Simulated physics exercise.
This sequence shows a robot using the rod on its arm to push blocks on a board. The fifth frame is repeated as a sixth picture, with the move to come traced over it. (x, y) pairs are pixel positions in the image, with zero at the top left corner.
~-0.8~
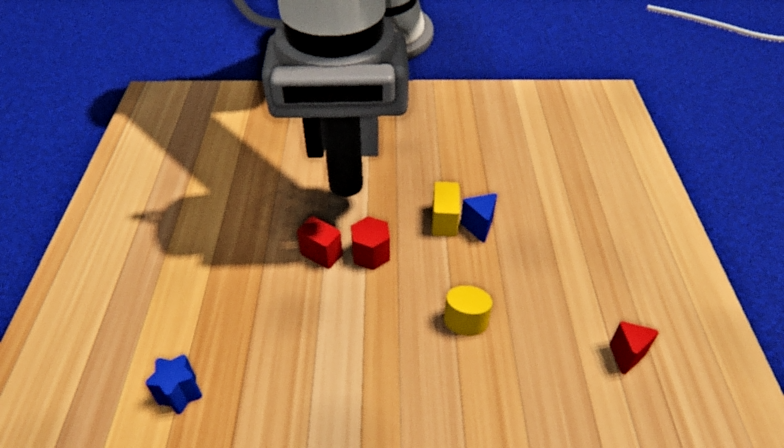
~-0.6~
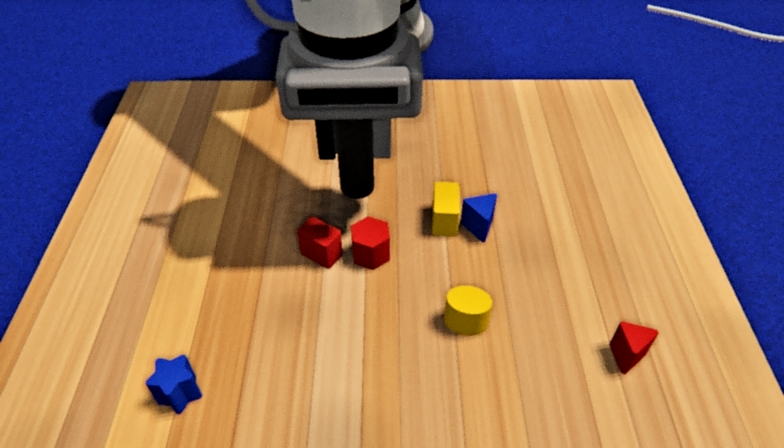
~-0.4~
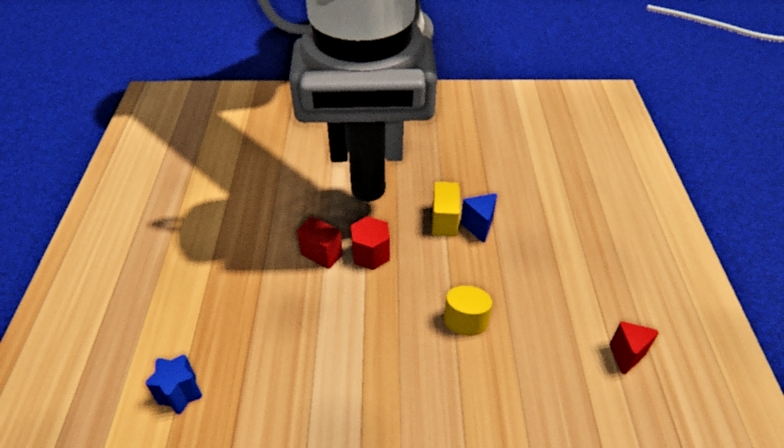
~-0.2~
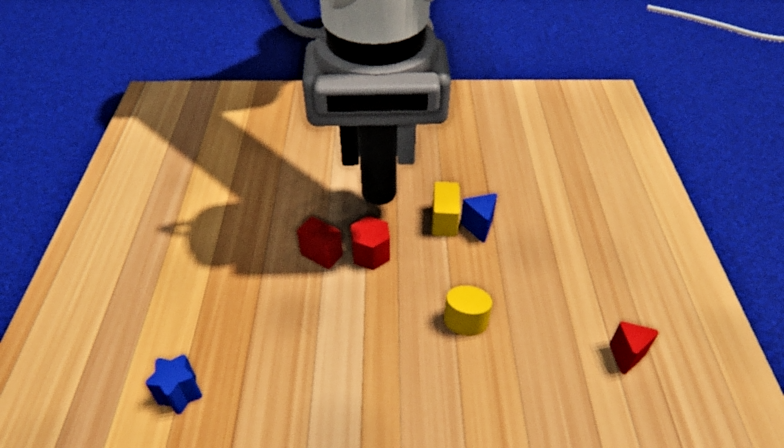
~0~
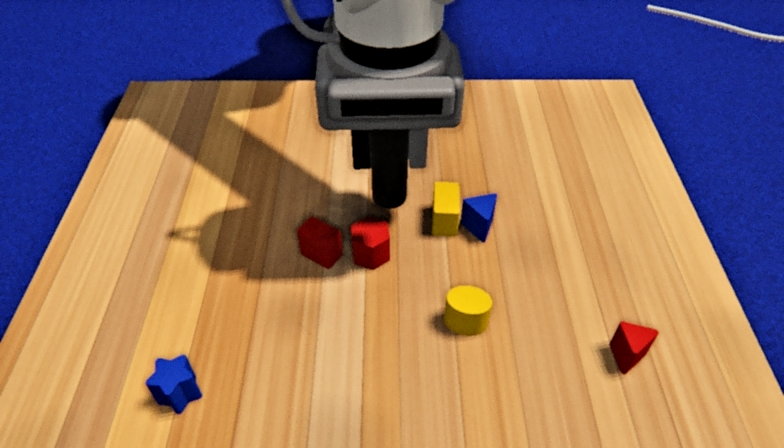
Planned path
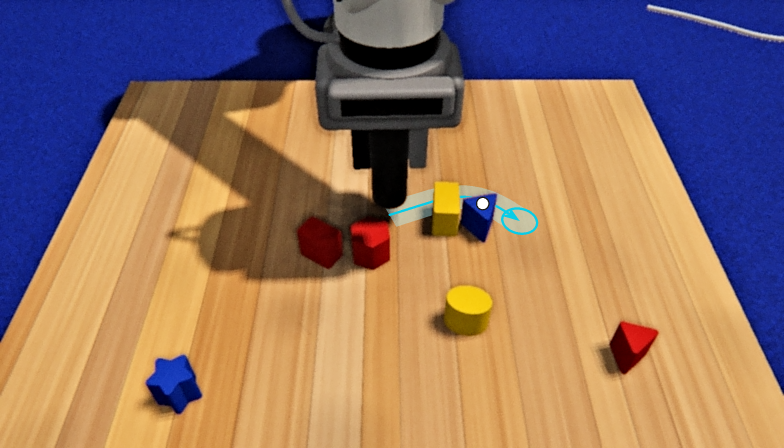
The footage shows a robot arm with a black rod moving slowly rightward above a wooden board, passing behind two red blocks toward the right, while the scattered red, yellow and blue blocks all stay in place.
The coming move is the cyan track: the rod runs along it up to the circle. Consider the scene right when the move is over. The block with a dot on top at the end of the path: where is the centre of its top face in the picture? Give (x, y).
(495, 226)
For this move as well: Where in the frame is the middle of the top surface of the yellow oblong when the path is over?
Most likely (483, 200).
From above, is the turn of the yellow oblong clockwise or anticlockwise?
Bird's-eye view: Clockwise.
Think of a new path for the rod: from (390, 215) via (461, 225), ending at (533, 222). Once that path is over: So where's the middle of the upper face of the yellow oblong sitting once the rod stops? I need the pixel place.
Around (571, 203).
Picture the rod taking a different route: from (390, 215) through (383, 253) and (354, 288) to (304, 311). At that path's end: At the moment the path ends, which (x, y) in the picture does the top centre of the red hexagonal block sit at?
Its top centre lands on (278, 321).
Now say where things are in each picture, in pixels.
Tip of the rod (346, 187), middles of tops, red hexagonal block (370, 231), yellow oblong (447, 197), blue three-sided block (483, 204), in the first picture.
Rod (357, 189), nothing pushed, in the second picture.
Rod (368, 191), nothing pushed, in the third picture.
Rod (379, 195), nothing pushed, in the fourth picture.
Rod (390, 198), red hexagonal block (370, 231), yellow oblong (447, 197), blue three-sided block (483, 204), in the fifth picture.
The line goes from (390, 215) through (433, 201) and (479, 199) to (520, 221); the dot is on the blue three-sided block.
What follows on the original path. One third of the way, rod (436, 184); yellow oblong (456, 195), turned 40° clockwise; blue three-sided block (486, 205).
Two thirds of the way, rod (482, 183); yellow oblong (473, 196), turned 90° clockwise; blue three-sided block (495, 215).
At the end, rod (523, 204); red hexagonal block unmoved; yellow oblong (483, 200), turned 125° clockwise; blue three-sided block (495, 226).
